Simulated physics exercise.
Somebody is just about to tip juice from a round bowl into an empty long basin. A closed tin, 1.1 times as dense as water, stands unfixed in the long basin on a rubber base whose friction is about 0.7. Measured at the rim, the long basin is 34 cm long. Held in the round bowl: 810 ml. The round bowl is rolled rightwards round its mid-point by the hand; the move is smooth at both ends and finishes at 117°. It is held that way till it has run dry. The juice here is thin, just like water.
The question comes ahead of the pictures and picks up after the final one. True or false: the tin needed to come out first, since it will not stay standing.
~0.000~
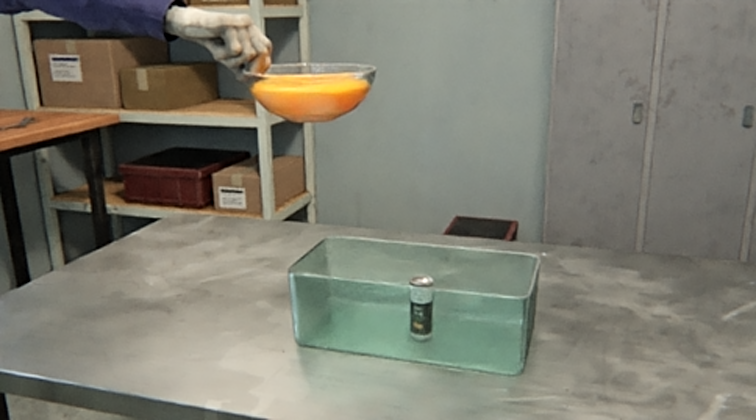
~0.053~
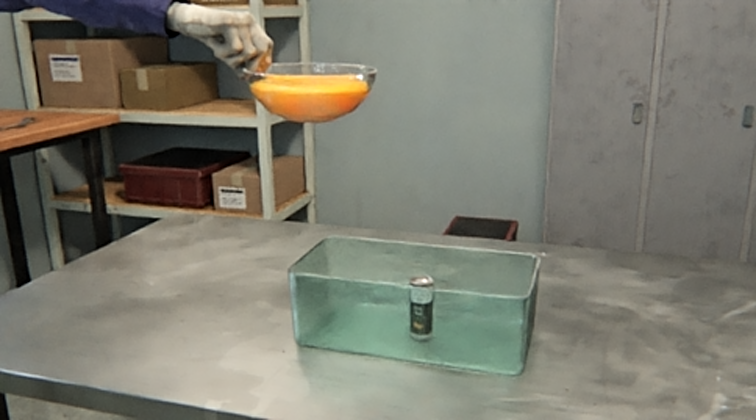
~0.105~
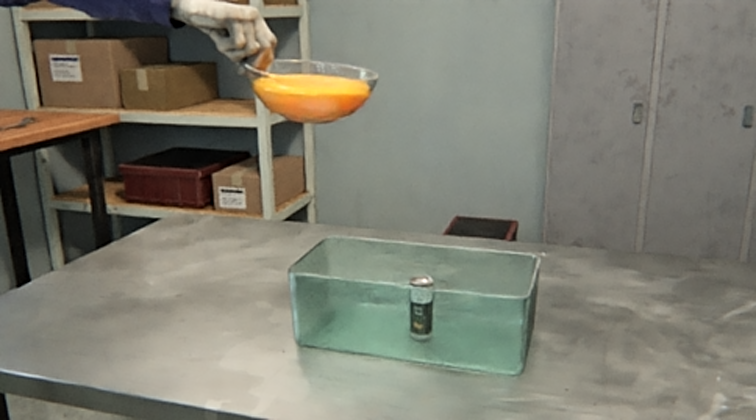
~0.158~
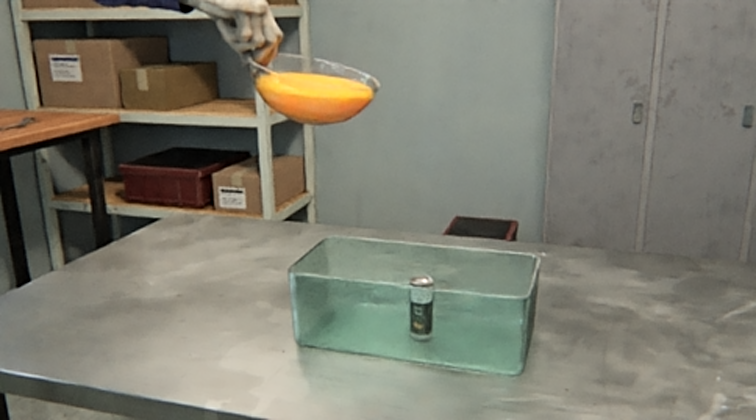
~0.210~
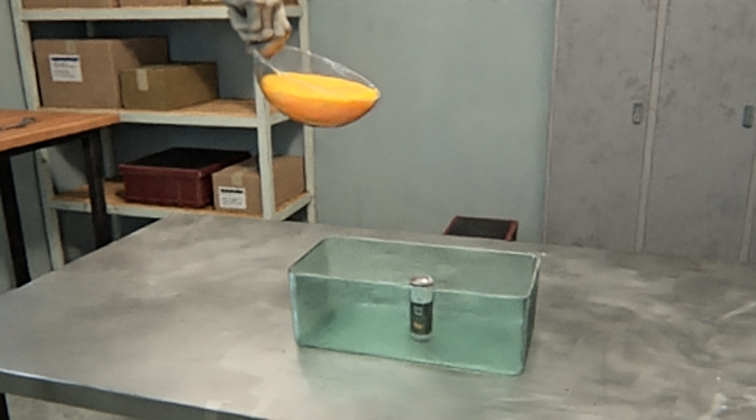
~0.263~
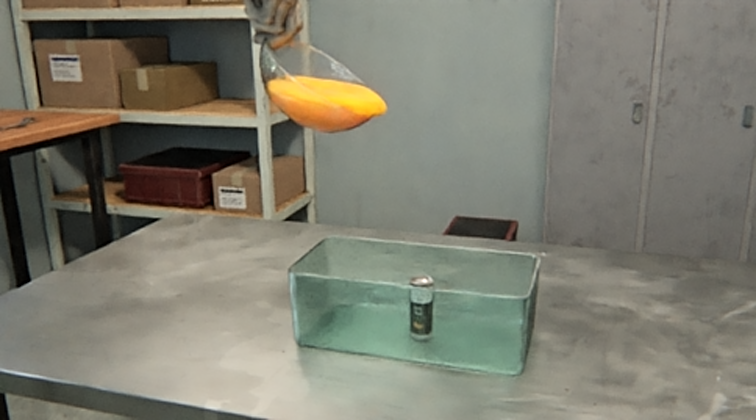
False.
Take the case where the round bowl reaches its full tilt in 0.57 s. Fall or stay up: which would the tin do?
Result: Tin tipped over.
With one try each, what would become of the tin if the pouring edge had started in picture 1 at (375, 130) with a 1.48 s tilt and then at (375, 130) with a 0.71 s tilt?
In the first try it remains standing; in the second it comes down.
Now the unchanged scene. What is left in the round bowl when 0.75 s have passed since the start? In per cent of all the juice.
About 0 per cent.
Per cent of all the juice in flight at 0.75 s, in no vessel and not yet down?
Estimated airborne part: Roughly 6 per cent.
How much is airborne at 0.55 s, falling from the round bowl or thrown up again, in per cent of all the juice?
About 56 per cent.
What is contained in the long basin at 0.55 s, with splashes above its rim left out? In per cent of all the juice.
Roughly 42 per cent.
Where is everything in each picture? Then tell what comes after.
In the first picture, tilt 0°; pouring edge (372, 72); surface from (259, 81) to (368, 84); the long basin's rim runs from (308, 254) to (535, 277); the tin's top is at (422, 283).
In the second picture, tilt 2°; pouring edge (373, 74); surface from (259, 80) to (369, 85).
In the third picture, tilt 6°; pouring edge (374, 80); surface from (260, 78) to (370, 87).
In the fourth picture, tilt 14°; pouring edge (375, 89); surface from (263, 75) to (372, 91).
In the fifth picture, tilt 24°; pouring edge (376, 101); surface from (268, 75) to (377, 95).
In the sixth picture, tilt 35°; pouring edge (373, 115); surface from (274, 79) to (366, 99); 7 per cent is over the edge.
By 0.55 s the tilt is 102° and 1 per cent is still to pour; the tin stands where it began.
By 0.75 s the tilt is 117° and 0 per cent is still to pour; the tin stands 1 cm from where it began.
By 0.97 s the tilt is 117° and 0 per cent is still to pour; the tin stands 1 cm from where it began.
By 1.21 s the tilt is 117° and 0 per cent is still to pour; the tin stands 1 cm from where it began.
At rest the tin stands 1 cm from where it began.
